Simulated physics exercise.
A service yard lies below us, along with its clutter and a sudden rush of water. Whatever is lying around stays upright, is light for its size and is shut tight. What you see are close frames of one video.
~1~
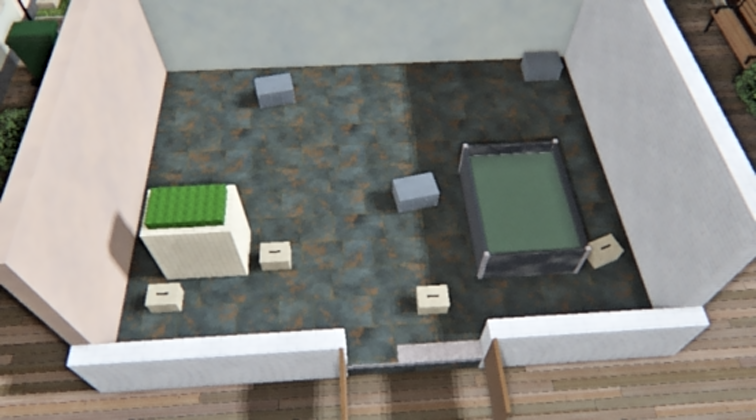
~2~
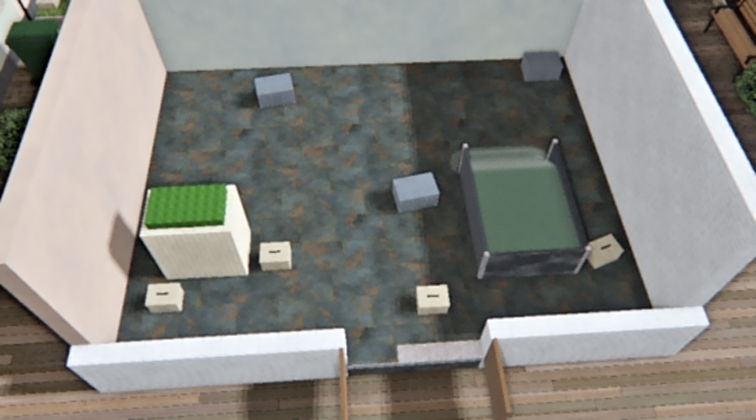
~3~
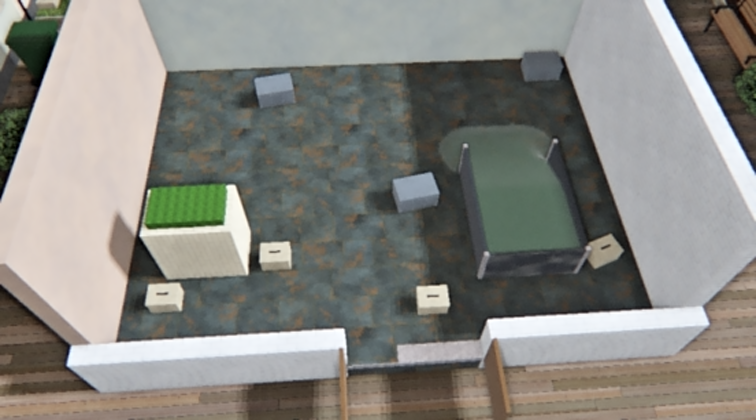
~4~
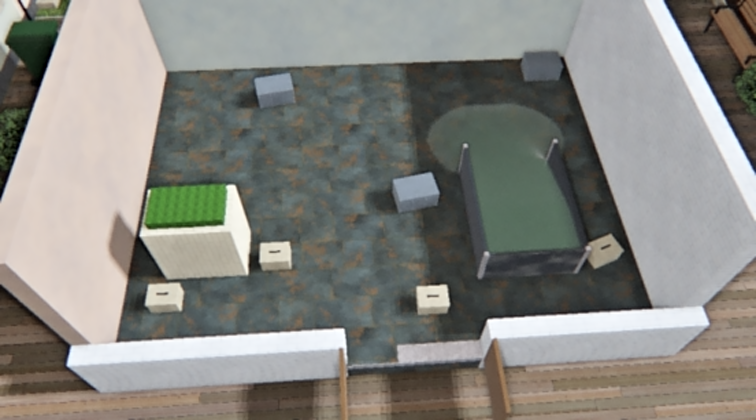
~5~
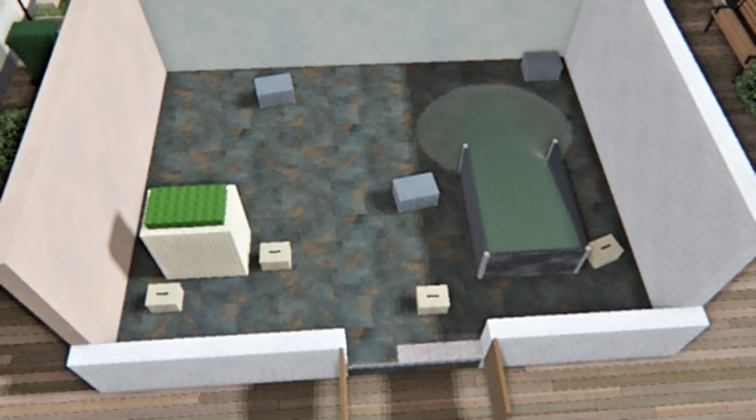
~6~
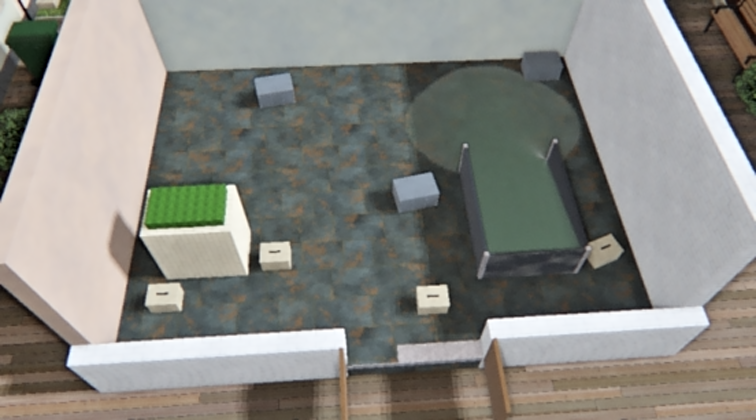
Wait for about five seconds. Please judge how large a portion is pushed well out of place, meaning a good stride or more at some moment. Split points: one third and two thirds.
Shy of a third.
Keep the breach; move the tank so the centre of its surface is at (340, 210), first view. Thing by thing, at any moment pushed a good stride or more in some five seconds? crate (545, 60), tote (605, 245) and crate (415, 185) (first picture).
Result per object - went far, stayed close, stayed close.
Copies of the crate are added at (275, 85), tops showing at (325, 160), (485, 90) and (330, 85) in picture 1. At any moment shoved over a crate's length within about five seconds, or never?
Stays put, shoved clear, stays put.
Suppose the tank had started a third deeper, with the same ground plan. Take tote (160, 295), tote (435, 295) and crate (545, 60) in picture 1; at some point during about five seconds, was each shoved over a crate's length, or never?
Respectively, never gets that far, never gets that far, gets that far.
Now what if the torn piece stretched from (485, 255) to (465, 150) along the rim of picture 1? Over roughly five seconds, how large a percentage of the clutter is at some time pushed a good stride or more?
By my reckoning, around 60 percent.
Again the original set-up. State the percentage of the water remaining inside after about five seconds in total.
I'd put it close to 100 percent.
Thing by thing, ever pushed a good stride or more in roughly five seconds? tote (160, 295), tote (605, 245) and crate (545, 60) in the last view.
Well, in the order you gave them, the first stayed under the mark, the second went the distance, and the third went the distance.
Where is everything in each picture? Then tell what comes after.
In the first picture, a tote at (162, 294) rests on the ground; a crate at (543, 59) rests on the ground; 0 of 7 have shifted.
In the second picture, a tote at (162, 294) rests on the ground; a crate at (543, 59), on the bottom; 0 of 7 have shifted.
In the third picture, a tote at (162, 294), on the bottom; a crate at (543, 59) rests on the ground; 0 of 7 have shifted.
In the fourth picture, a tote at (162, 294) rests on the ground; a crate at (543, 59) rests on the ground; 0 of 7 have shifted.
In the fifth picture, a tote at (162, 294) rests on the ground; a crate at (543, 59), on the bottom; 0 of 7 have shifted.
In the sixth picture, a tote at (162, 294) rests on the ground; a crate at (543, 59), on the bottom; 0 of 7 have shifted.
A moment on, 0 of 7 are well off their spots; 0 afloat.
Next, 0 of 7 are well off their spots; 1 afloat.
Later, 0 of 7 are well off their spots; 1 afloat.
In the end, 2 of 7 are well off their spots, and 2 have been at some point; 1 afloat.
